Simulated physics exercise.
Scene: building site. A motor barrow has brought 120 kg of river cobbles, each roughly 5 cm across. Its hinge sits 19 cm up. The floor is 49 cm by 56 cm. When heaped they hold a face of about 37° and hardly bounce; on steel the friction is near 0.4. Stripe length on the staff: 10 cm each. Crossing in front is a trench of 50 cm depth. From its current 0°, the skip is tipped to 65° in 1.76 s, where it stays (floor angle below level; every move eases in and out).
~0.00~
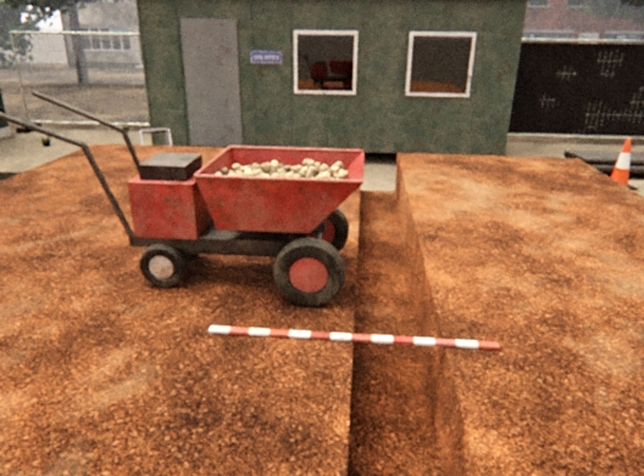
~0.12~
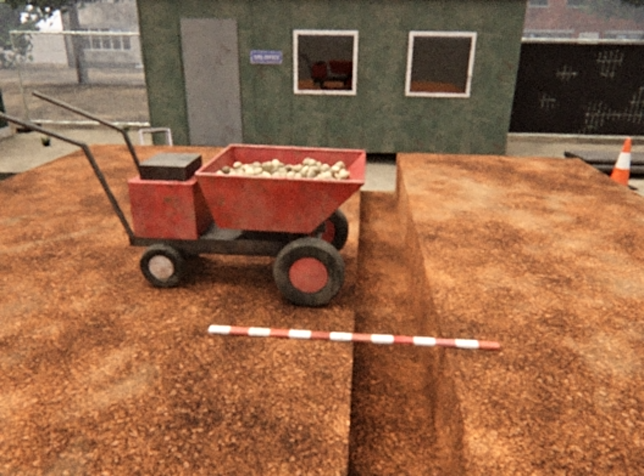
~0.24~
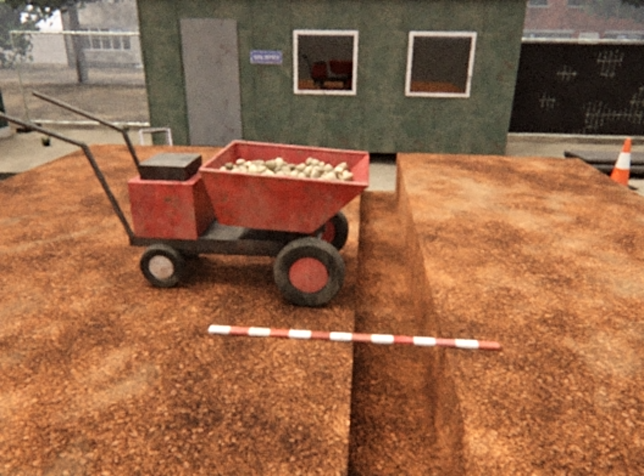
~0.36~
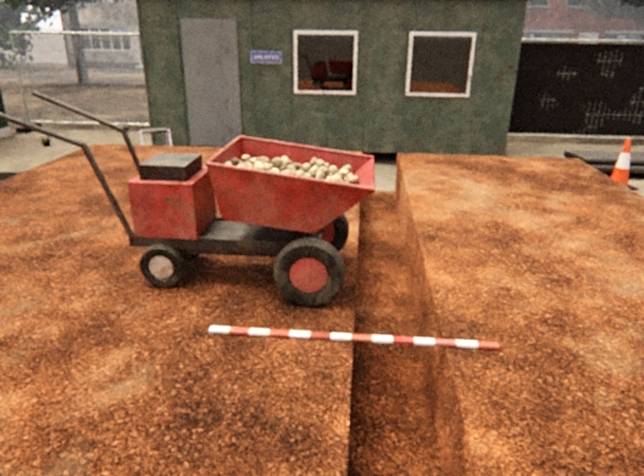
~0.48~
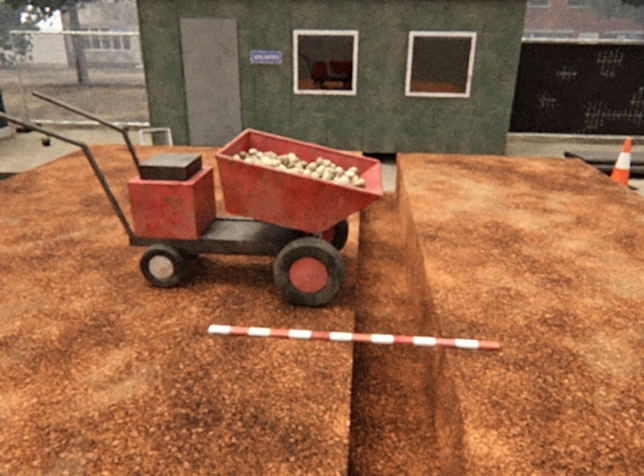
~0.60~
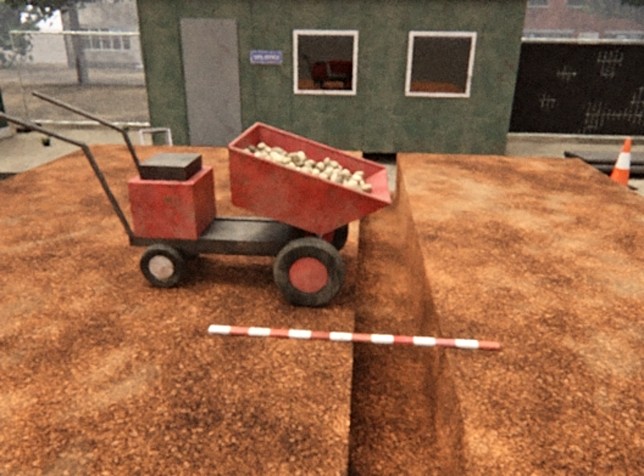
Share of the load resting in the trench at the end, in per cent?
53 per cent.
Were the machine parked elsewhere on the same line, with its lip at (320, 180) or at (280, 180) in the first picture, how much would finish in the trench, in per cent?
I'd expect some 100 per cent, then some 100.
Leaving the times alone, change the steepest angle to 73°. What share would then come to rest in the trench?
Roughly 55%.
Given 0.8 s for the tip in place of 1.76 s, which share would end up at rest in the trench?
Roughly 45 per cent would.
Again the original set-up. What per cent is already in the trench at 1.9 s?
Roughly 10 percent of the load.
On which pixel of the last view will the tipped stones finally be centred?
Roughly (420, 336), I'd say.
After 1.3 s the floor is at 55°; 100 % in the skip; the foremost stones are at (418, 245).
After 1.9 s the floor is at 65°; 63 % in the skip, 11 % in the trench, 26 % past the trench; the foremost stones are at (486, 290).
After 2.2 s the floor is at 65°; 33 % in the skip, 21 % in the trench, 46 % past the trench; the foremost stones are at (532, 284).
After 4.2 s the floor is at 65°; 0 % in the skip, 53 % in the trench, 47 % past the trench; the foremost stones are at (558, 285).
